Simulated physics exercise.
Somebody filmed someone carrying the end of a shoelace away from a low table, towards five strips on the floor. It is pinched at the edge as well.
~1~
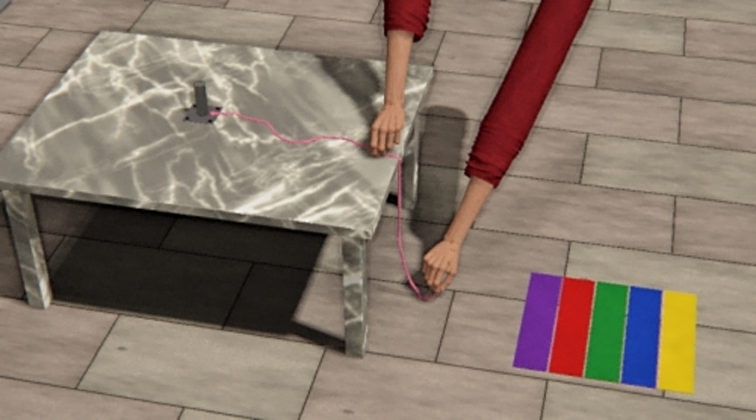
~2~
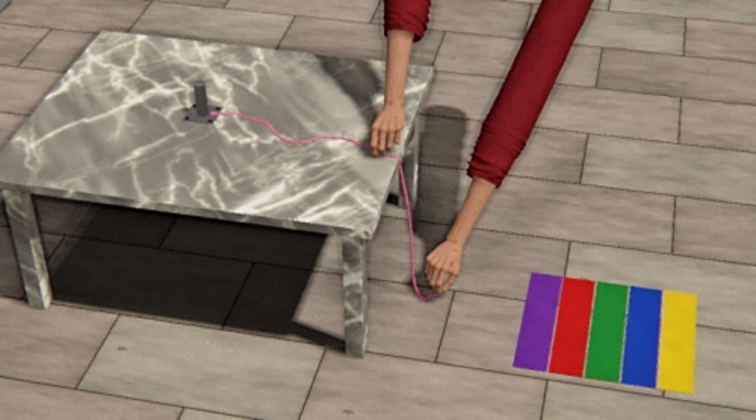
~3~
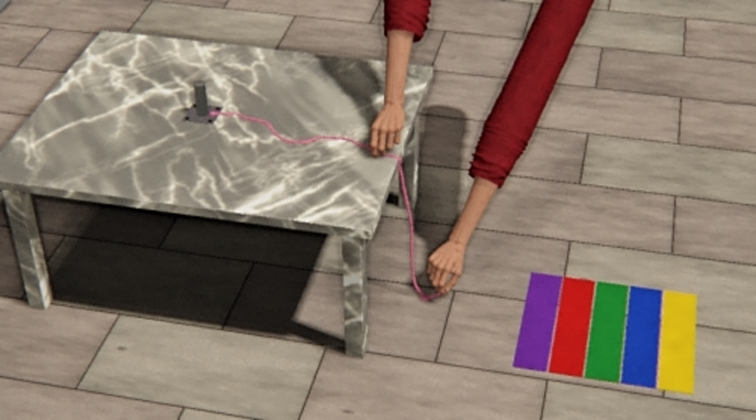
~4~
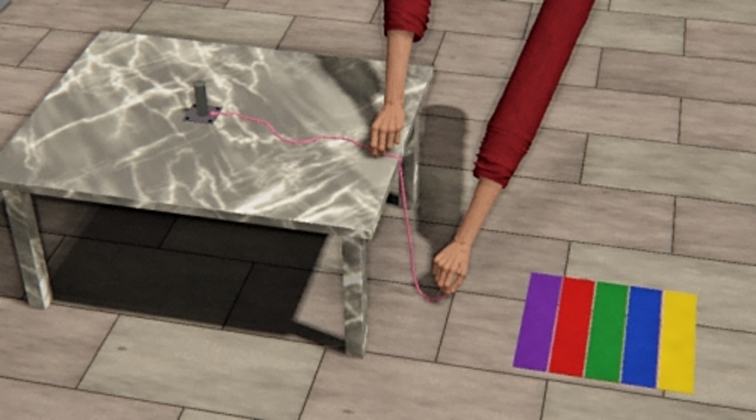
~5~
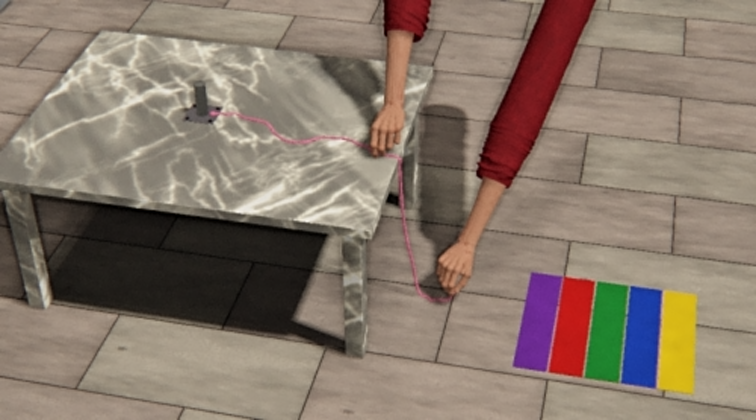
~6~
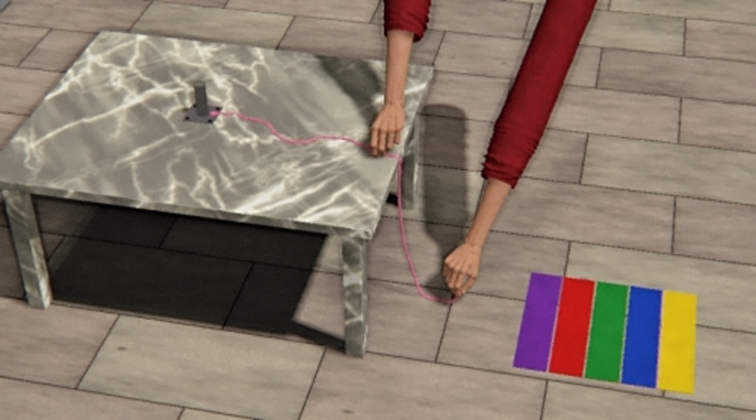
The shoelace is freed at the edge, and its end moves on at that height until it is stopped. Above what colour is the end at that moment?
The end stops over the red strip.
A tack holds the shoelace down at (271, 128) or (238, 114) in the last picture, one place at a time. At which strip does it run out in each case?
One after the other, red; red.
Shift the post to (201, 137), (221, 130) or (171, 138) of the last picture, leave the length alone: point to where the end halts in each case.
Near (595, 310), (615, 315) and (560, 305).
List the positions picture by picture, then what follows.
In the first frame, end (439, 290); purple (533, 351); red (568, 356); green (604, 362); blue (640, 367); yellow (676, 373).
In the second frame, end (442, 291); shoelace through (239, 115) (284, 140) (354, 142) (401, 172) (410, 229) (414, 282).
In the third frame, end (444, 291).
In the fourth frame, end (450, 292); shoelace through (239, 115) (284, 140) (354, 142) (400, 172) (408, 229) (415, 282).
In the fifth frame, end (454, 292).
In the sixth frame, end (460, 293); shoelace through (239, 115) (284, 140) (354, 142) (399, 172) (402, 229) (416, 282).
Early on, end near (517, 301); short of the strips.
Midway, end near (556, 307); over purple.
At the end of the slack, end near (579, 310); over red. It gets as far as the red strip.
